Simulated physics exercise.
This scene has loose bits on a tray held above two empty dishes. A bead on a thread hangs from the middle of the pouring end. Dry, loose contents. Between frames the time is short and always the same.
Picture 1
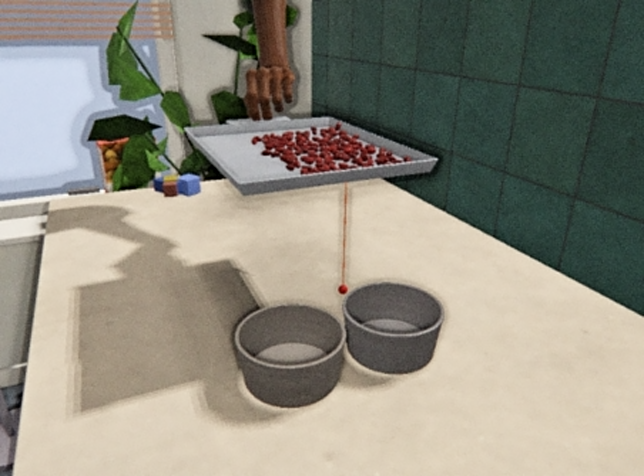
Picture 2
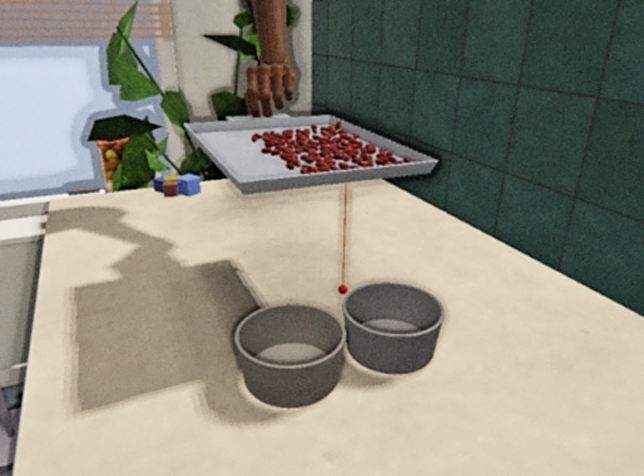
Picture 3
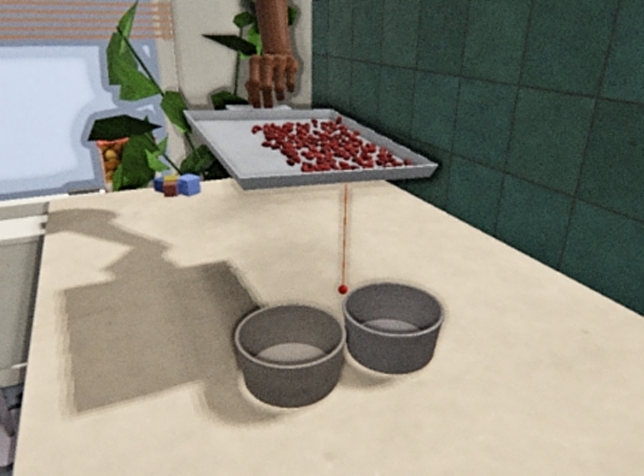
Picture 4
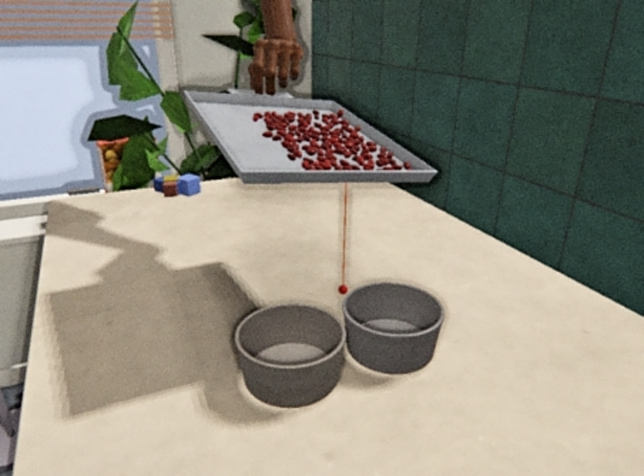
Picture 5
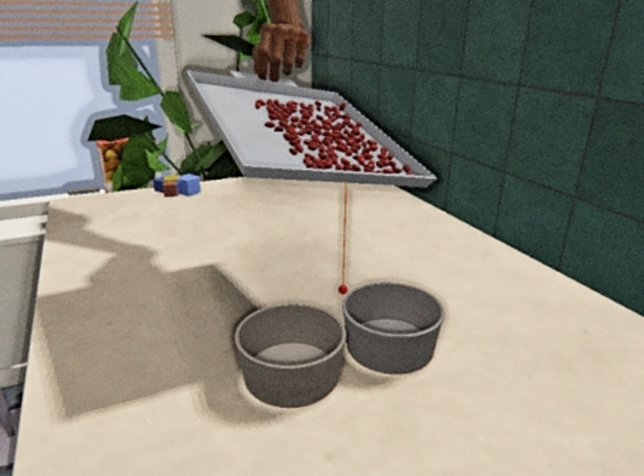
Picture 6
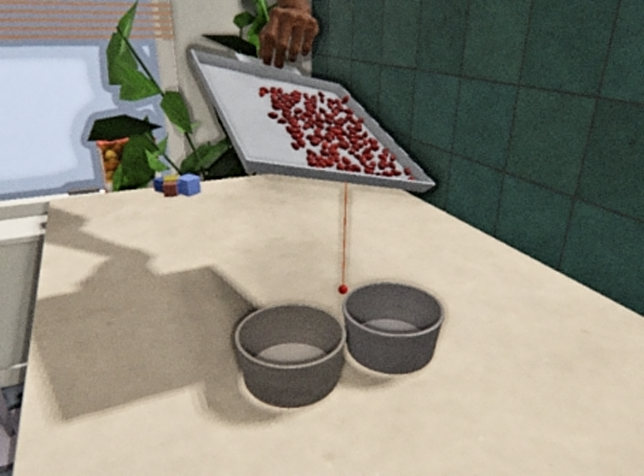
A brown hand lifts the far end of a grey tray, slowly at first and then more steeply, slanting it down toward its near right corner while the camera stays still. Dark red beans lie scattered on the tray, above two round grey dishes and a small red bead on a thread. The setting is a pale countertop seen from slightly above, with dark green tiles and leafy plants behind.
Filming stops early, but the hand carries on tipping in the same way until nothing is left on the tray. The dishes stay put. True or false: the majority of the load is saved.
False.
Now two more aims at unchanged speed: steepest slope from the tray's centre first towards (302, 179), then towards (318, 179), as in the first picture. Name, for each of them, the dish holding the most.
Leftward dish at the first place, Leftward dish at the second.
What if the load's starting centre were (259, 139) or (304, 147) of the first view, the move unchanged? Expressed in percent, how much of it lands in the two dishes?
About 20 % and 40 %.
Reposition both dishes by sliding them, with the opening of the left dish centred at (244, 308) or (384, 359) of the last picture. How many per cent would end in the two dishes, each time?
10 %, then 0 %.
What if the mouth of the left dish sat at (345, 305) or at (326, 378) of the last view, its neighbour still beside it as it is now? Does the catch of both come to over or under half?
Well, the bulk the first time and the minor share the second time.
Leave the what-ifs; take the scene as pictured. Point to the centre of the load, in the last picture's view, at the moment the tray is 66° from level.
Somewhere about (384, 159).
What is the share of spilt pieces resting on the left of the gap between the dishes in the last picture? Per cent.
That comes to about 0 per cent of the pieces.
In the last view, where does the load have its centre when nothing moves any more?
The centre settles at about (412, 319).
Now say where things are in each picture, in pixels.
In the first frame, corners of the pouring end at (243, 181) and (431, 159), level; middle of the load at (323, 149), kidney beans; left dish at (312, 382); right dish at (419, 350); bead on its thread at (343, 290).
In the second frame, corners of the pouring end at (243, 180) and (431, 160), level; middle of the load at (323, 147).
In the third frame, corners of the pouring end at (244, 176) and (432, 164), tipped barely, lowest at the right corner; middle of the load at (324, 144).
In the fourth frame, corners of the pouring end at (246, 169) and (431, 170), tipped a little, lowest at the right corner; middle of the load at (325, 138).
In the fifth frame, corners of the pouring end at (248, 163) and (431, 176), tipped clearly, lowest at the right corner; middle of the load at (327, 133).
In the sixth frame, corners of the pouring end at (251, 157) and (429, 181), tipped clearly, lowest at the right corner; middle of the load at (330, 129); left dish at (312, 382); right dish at (419, 350).
Soon after the last picture, tray tipped steeply; nearly all on the tray; a small part in the air.
A little later, tray tipped past a quarter turn; a stray few on the tray; about a quarter in the right dish; about two thirds outside both; a small part in the air.
Later still, tray tipped past a quarter turn; about a quarter in the right dish; most outside both.
At rest, tray tipped past a quarter turn; none in the left dish; about a quarter in the right dish; most outside both.
